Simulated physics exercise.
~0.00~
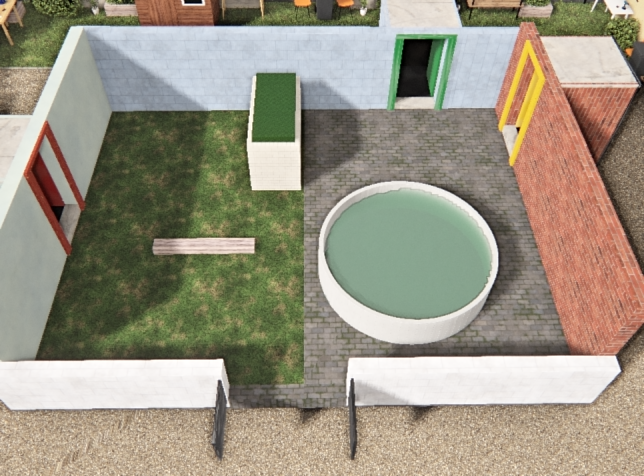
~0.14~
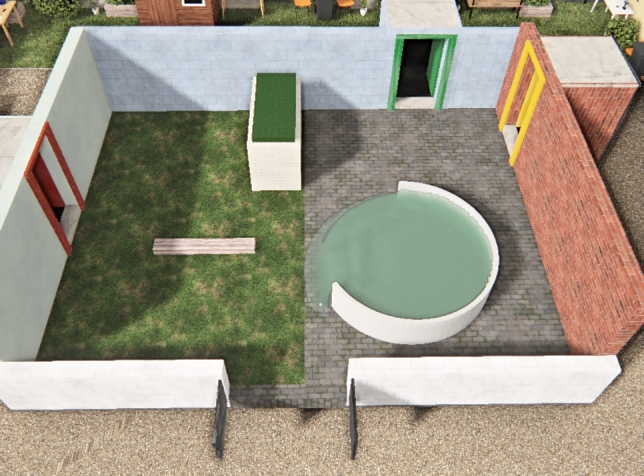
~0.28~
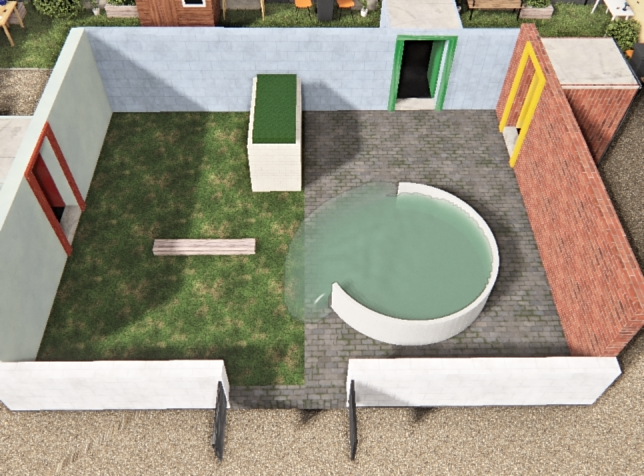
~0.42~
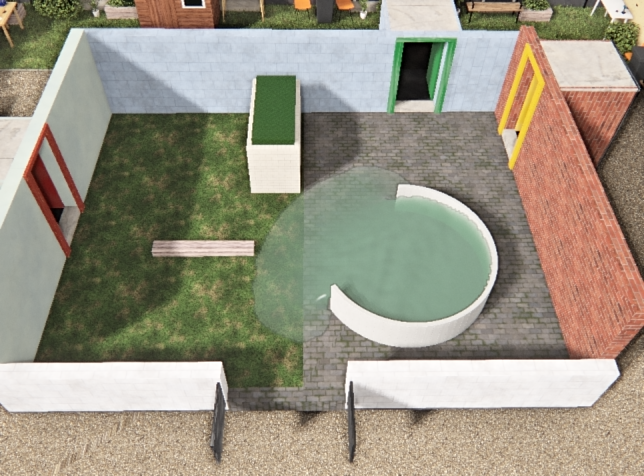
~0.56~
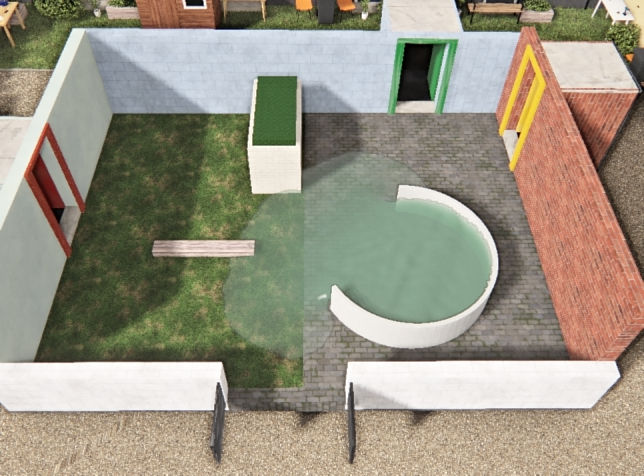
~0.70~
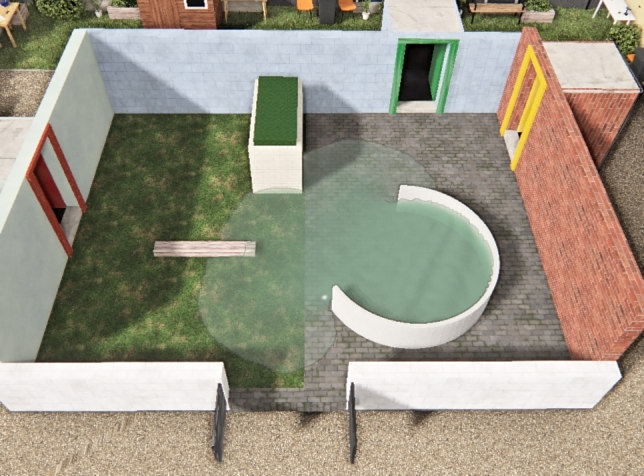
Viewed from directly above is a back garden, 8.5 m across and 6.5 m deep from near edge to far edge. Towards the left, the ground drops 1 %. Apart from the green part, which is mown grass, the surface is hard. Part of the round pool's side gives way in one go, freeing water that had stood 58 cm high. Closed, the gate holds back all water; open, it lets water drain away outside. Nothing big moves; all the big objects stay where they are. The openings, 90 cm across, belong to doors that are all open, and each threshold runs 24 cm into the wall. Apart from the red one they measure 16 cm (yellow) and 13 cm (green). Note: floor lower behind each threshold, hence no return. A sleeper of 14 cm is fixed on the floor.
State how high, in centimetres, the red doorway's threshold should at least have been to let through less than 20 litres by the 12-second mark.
At least some 15 cm.
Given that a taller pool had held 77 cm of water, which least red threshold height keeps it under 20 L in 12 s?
About 23 centimetres.
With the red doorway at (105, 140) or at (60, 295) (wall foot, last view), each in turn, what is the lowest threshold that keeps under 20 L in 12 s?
13.5 and 12.0 cm.
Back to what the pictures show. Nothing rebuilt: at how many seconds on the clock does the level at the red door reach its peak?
Some 3.2 s, more or less.
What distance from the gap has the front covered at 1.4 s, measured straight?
It gets close to 3.8 metres out.
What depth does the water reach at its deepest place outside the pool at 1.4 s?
About 34 cm.
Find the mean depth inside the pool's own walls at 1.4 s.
It averages near 34 cm.
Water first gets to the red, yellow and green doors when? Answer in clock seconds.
Red: 2.8 s; yellow: 3.6 s; green: 1.8 s.
After 1.4 s water covers 35 % of the floor, deepest (34 cm) near (310, 113); it has not reached the red door.
After 3.0 s water covers 65 % of the floor, deepest (26 cm) near (318, 119); 16 cm at the red door, 0 litres in over its 19 cm threshold.
After 12.0 s water covers 100 % of the floor, deepest (13 cm) near (99, 165); 11 cm at the red door, 5 litres in over its 19 cm threshold.
At the red door as built, the water arrived by 2.9 s and peaked near 24 cm at 3.2 s.
With a threshold of 13.5 cm, 33 litres would have come in within the 12 s; with 18.5 cm, 6 litres. So under 20 litres takes about 15 cm.
